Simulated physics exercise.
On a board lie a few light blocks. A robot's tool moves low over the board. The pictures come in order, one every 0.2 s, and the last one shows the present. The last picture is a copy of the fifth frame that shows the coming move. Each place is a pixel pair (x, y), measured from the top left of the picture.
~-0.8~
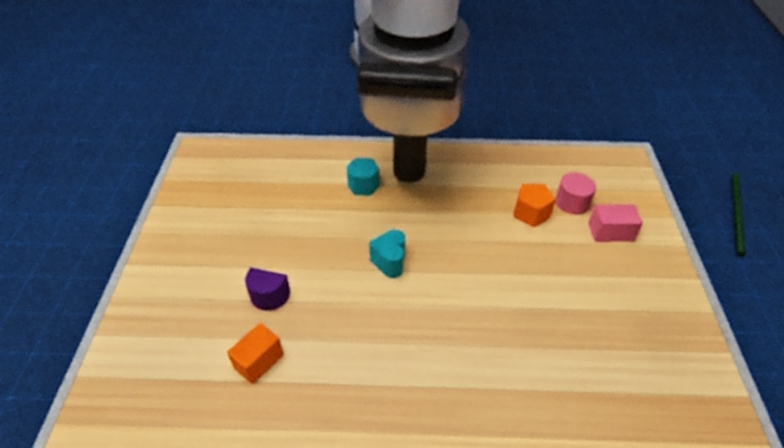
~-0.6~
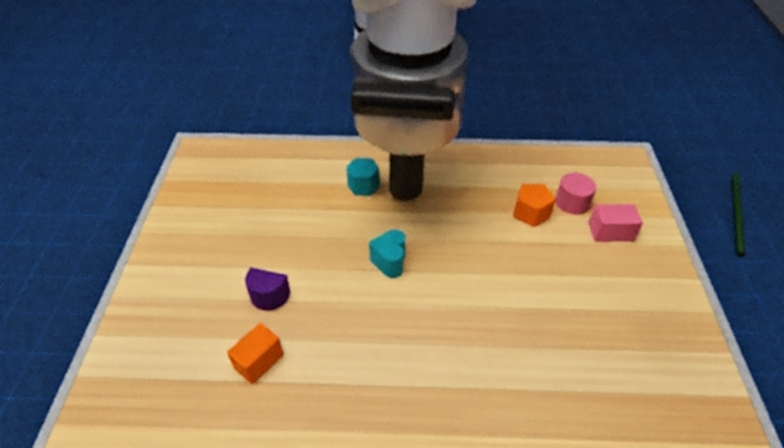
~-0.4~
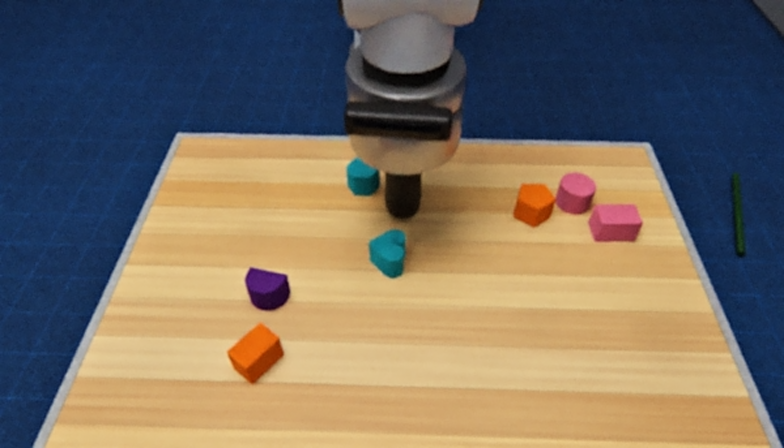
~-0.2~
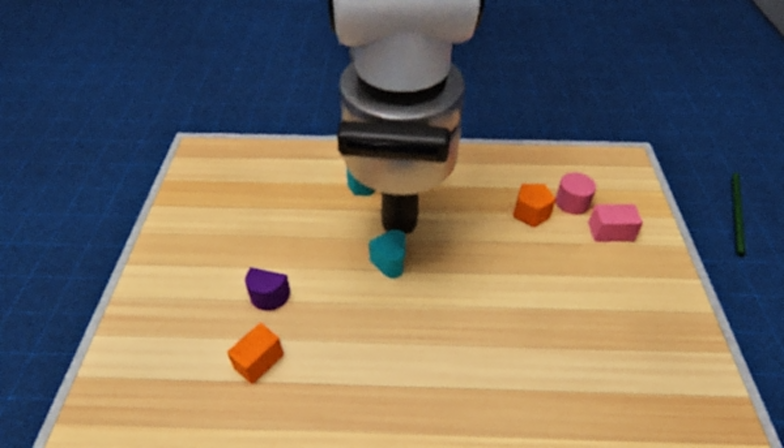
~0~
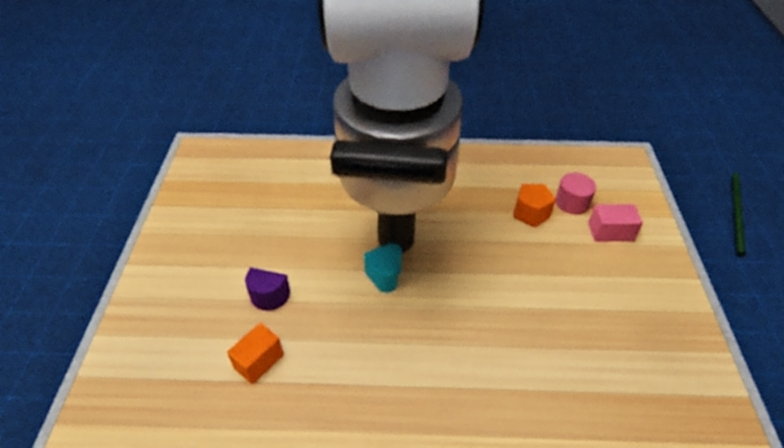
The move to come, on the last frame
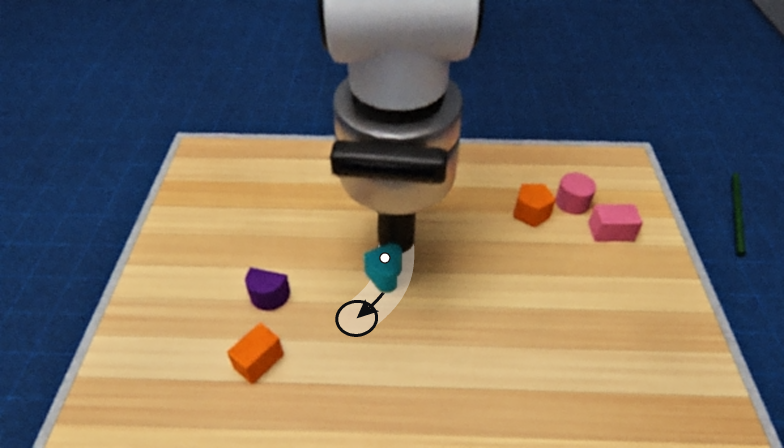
The robot's dark tool moved slowly down the wooden board, past the turquoise block near the top edge, then nudged the turquoise heart block slightly downward while the other blocks in view stayed still.
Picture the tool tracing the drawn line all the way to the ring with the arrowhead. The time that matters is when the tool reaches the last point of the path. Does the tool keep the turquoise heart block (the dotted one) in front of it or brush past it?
By the time the path ends, the turquoise heart block is still sitting right in front of the tool.
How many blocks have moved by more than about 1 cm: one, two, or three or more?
My forecast: 1.
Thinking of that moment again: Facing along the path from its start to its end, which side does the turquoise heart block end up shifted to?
Gets pushed right.
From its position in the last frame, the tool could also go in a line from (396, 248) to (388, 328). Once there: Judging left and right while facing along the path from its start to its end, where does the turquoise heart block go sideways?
That's a shift to the right.
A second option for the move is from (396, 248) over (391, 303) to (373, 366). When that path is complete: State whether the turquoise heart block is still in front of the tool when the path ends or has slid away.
Shed along the way.
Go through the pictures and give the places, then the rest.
In the first picture, lower end of the tool (409, 172), tops of blocks, purple half-round block (263, 280), turquoise heart block (390, 244).
In the second picture, tool (406, 190), blocks as before.
In the third picture, tool (403, 207), blocks as before.
In the fourth picture, tool (399, 224), blocks as before.
In the fifth picture, tool (396, 241), purple half-round block (263, 280), turquoise heart block (385, 258).
The drawn path runs from (396, 248) by way of (393, 272) and (380, 297) to (357, 318); the dot is on the turquoise heart block.
The first path, step by step. One third of the way, tool (393, 266); turquoise heart block (373, 281), turned 30° clockwise.
Two thirds of the way, tool (380, 291); turquoise heart block (351, 301), turned 60° clockwise.
At the end, tool (356, 312); purple half-round block not moved; turquoise heart block (322, 317), turned 85° clockwise.
